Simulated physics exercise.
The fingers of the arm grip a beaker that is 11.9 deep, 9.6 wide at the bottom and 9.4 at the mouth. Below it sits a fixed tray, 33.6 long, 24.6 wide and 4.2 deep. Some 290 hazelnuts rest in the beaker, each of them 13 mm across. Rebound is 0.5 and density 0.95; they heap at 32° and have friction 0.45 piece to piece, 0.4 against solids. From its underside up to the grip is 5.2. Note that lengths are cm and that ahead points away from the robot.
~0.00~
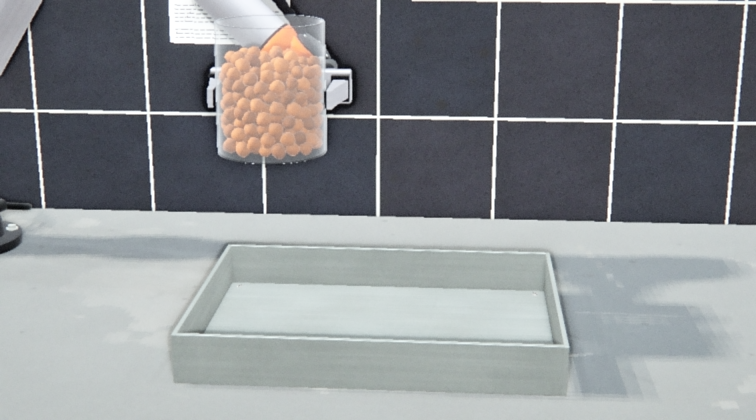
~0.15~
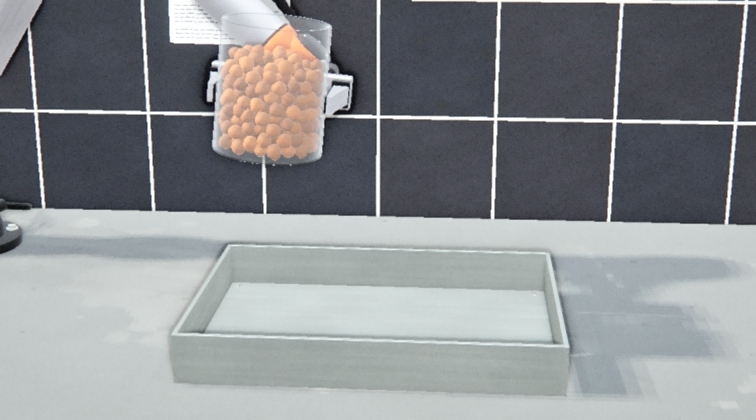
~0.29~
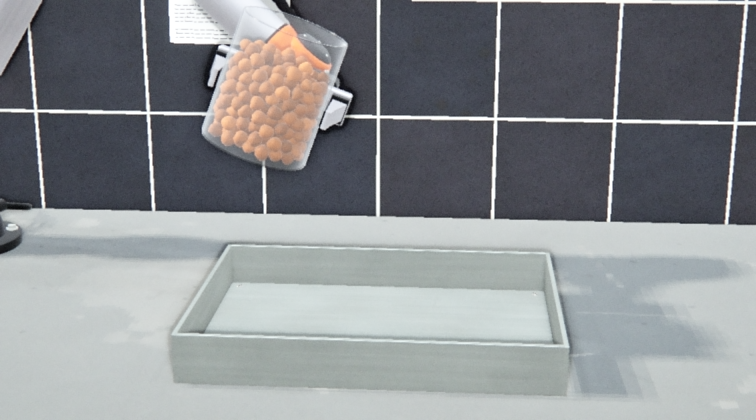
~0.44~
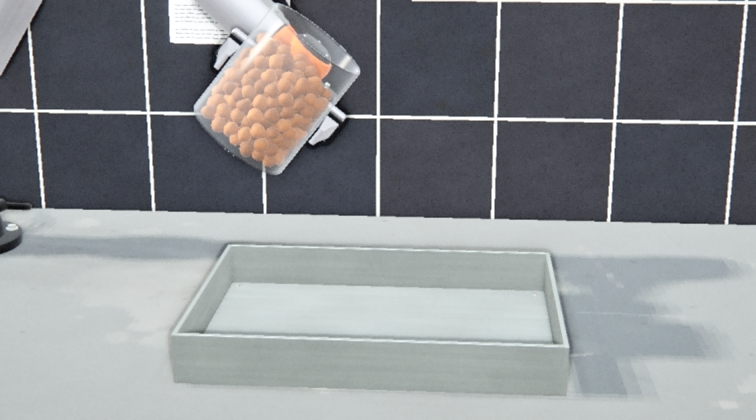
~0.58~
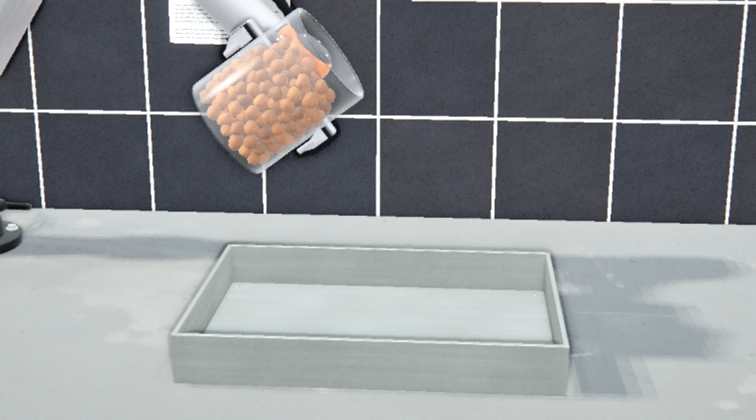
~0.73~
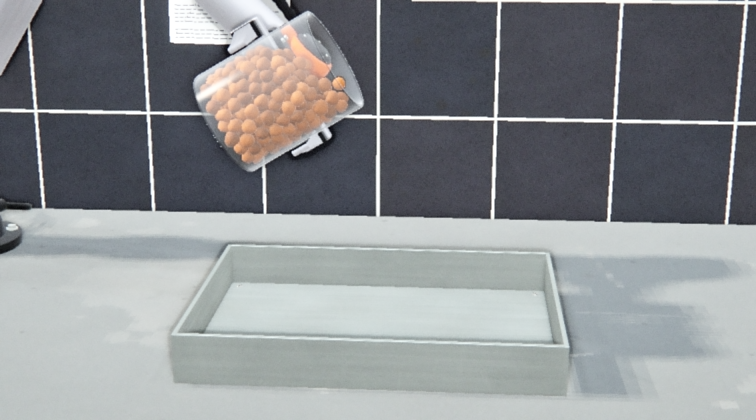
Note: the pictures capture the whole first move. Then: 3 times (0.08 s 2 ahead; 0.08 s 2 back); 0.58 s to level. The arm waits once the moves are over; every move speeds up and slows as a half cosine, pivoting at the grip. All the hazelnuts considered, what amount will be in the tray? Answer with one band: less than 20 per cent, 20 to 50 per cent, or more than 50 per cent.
Less than 20 per cent.
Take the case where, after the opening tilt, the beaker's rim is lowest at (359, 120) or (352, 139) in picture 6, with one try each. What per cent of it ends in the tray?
About 20 and 45 %.
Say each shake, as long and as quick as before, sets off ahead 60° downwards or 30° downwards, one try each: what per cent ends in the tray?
Estimates, in order: 0 % then 0 %.
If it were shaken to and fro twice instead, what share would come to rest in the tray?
That share would be near 5 percent.
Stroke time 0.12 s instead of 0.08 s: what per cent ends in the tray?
Estimate: Near 0 per cent.
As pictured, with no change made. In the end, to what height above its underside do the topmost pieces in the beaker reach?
It reaches close to 11.5 cm in the end.
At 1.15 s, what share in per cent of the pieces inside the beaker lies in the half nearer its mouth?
About 40 percent.
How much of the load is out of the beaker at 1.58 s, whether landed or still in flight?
About 5 in a hundred parts are out by then.
After 1.15 s, tilted 59° forward, highest piece 26 above the table; 277 in the beaker, 5 in the tray, 5 in flight or on a rim.
After 1.58 s, tilted 17° forward, highest piece 29 above the table; 271 in the beaker, 16 in the tray.
After 1.99 s, level, highest piece 30 above the table; 271 in the beaker, 16 in the tray.
After 3.04 s, level, highest piece 30 above the table; 271 in the beaker, 16 in the tray.
At rest, 271 in the beaker, 16 in the tray. That is 6 % in the tray.
